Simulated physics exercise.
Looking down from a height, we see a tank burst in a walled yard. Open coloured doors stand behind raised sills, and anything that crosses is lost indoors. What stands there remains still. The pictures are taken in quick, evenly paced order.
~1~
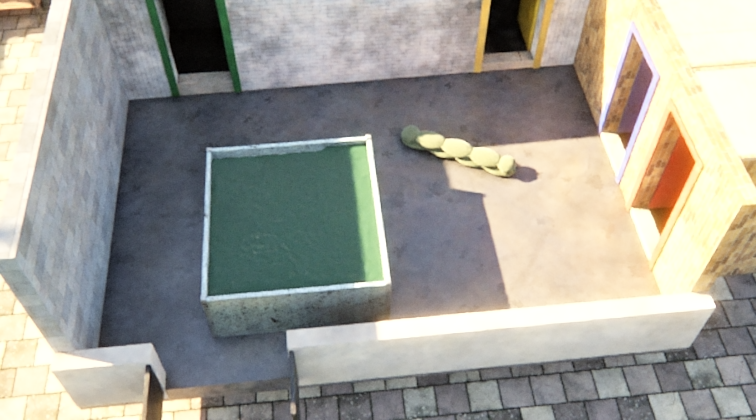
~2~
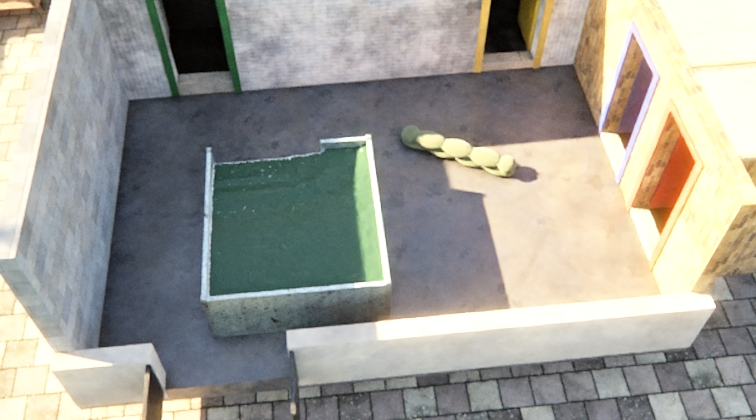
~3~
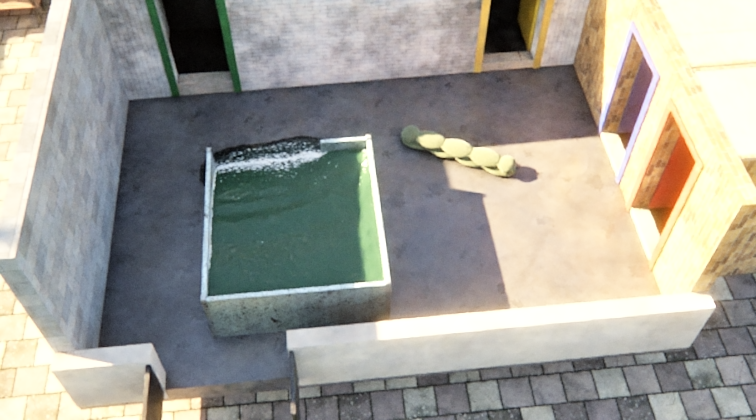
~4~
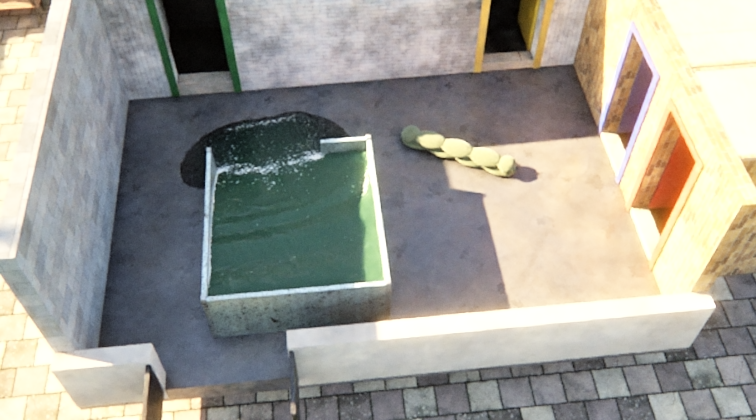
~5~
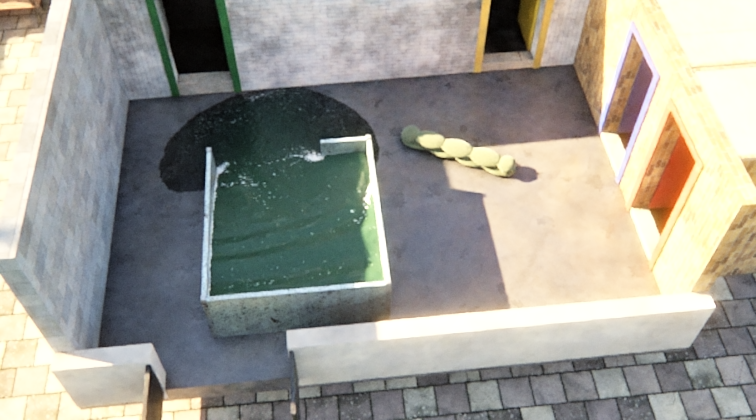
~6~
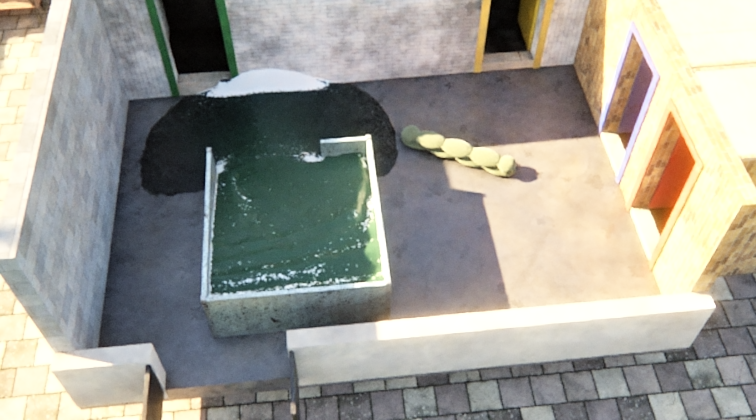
Dark green water burst through the far side of an open square tank in a walled yard, spreading across the grey floor in a widening dark pool until white foam showed along the back wall.
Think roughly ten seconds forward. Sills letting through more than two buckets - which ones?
Yellow door: Within the cap. Red door: Within the cap. Green door: Over the cap. Blue door: Over the cap.
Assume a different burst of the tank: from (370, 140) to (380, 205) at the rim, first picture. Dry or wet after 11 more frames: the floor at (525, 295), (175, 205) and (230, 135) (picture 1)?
Result, in sequence: Sodden, spared by the spill, spared by the spill.
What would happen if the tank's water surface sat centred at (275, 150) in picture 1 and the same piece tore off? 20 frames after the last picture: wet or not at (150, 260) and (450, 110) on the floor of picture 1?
One after the other: Wet, under water.
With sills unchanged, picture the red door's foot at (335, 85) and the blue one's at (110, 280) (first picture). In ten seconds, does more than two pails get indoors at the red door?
In short: The red door passes that mark.
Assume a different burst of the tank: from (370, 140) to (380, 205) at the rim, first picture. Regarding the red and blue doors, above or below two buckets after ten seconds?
Red exceeds the limit, blue exceeds the limit.
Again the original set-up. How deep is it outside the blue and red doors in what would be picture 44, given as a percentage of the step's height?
First 140 percent, then 60 percent.
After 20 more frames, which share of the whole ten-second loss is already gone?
Around 20 % of the total, roughly.
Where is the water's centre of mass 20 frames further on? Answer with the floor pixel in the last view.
Point: (289, 186).
A moment on, water covers 25 % of the floor; the yellow door not reached, the red door not reached, the green door over two buckets in, the blue door not reached.
Next, water covers 35 % of the floor; the yellow door wet at the sill, nothing in, the red door not reached, the green door far over two buckets in, the blue door not reached.
Then, water covers 65 % of the floor; the yellow door wet at the sill, nothing in, the red door not reached, the green door far over two buckets in, the blue door under two buckets in.
Later, water covers 90 % of the floor; the yellow door wet at the sill, nothing in, the red door wet at the sill, nothing in, the green door far over two buckets in, the blue door over two buckets in.
In the end, water covers 95 % of the floor; the yellow door wet at the sill, nothing in, the red door wet at the sill, nothing in, the green door far over two buckets in, the blue door over two buckets in.
